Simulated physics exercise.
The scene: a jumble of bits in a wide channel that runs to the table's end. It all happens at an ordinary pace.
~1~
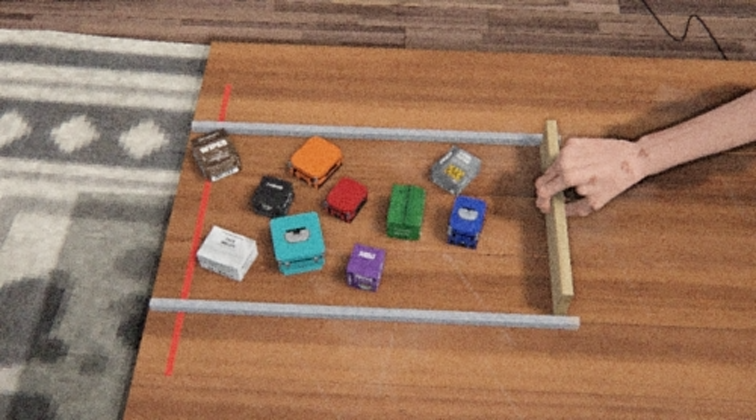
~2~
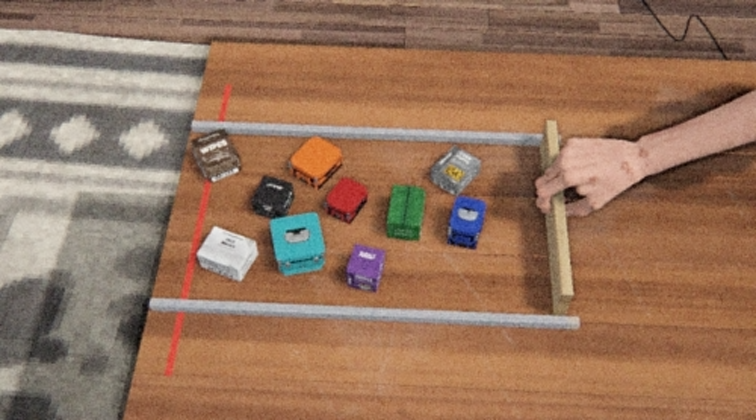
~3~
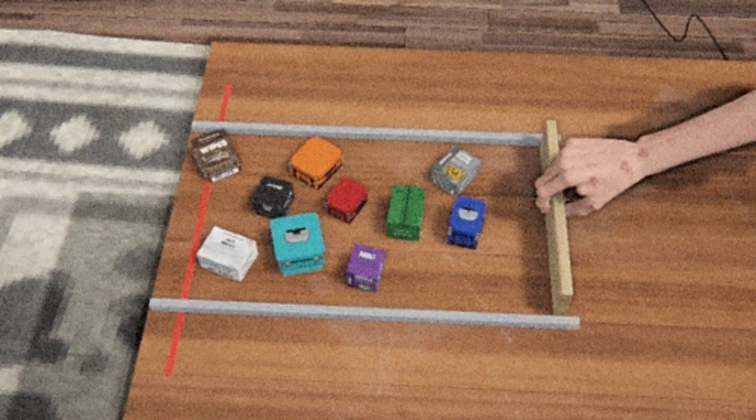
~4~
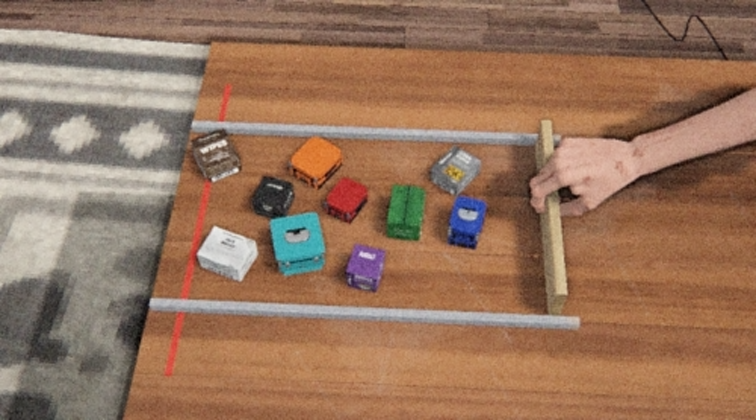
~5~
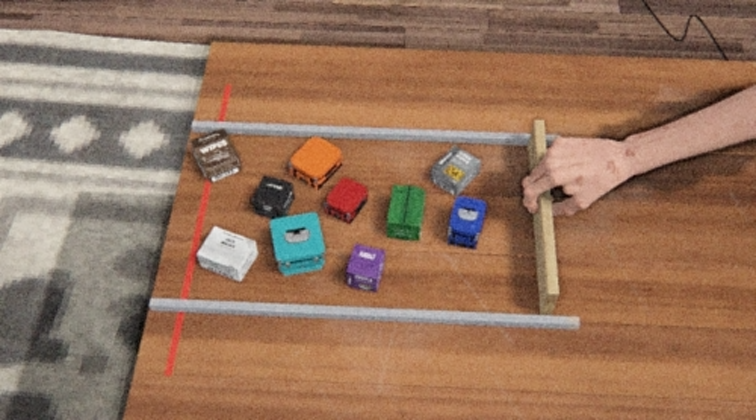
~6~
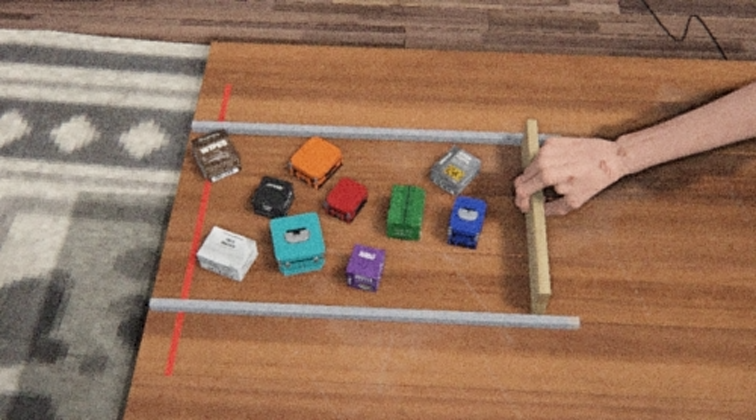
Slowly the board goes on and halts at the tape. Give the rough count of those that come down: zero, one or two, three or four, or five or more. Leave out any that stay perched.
The number that fall off is five or more.
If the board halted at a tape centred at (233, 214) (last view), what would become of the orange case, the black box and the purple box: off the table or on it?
The orange case remains up; the black box falls; the purple box does not fall.
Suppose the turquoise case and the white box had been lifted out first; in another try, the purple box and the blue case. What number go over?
First 5, then 5.
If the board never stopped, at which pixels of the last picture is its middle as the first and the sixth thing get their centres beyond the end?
Its middle is around (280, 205) and later (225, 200).
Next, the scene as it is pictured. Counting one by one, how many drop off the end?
Fallen: 7.
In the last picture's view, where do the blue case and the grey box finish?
The blue case stops around (183, 213); the grey box around (192, 168).
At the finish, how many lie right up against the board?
3 of them.
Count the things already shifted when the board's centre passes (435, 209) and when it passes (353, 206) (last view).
First 3, then 9.
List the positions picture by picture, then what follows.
Brown box (216, 155); white box (228, 254); black box (274, 198); board (555, 214); tape (202, 212), in the first picture.
White box (228, 254); board (555, 214), in the second picture.
Black box (274, 198); grey box (456, 171), in the third picture.
Brown box (216, 155); red case (347, 201), in the fourth picture.
White box (228, 254); purple box (366, 269), in the fifth picture.
Brown box (216, 155); white box (228, 254); black box (274, 198); board (534, 213); tape (202, 212), in the sixth picture.
A little later, none off yet; brown box at rest near (216, 155); white box at rest near (228, 254); black box at rest near (274, 198).
When it is over, the number that fall off is five or more; down, green box, red case, orange case, turquoise case, black box, white box and brown box.
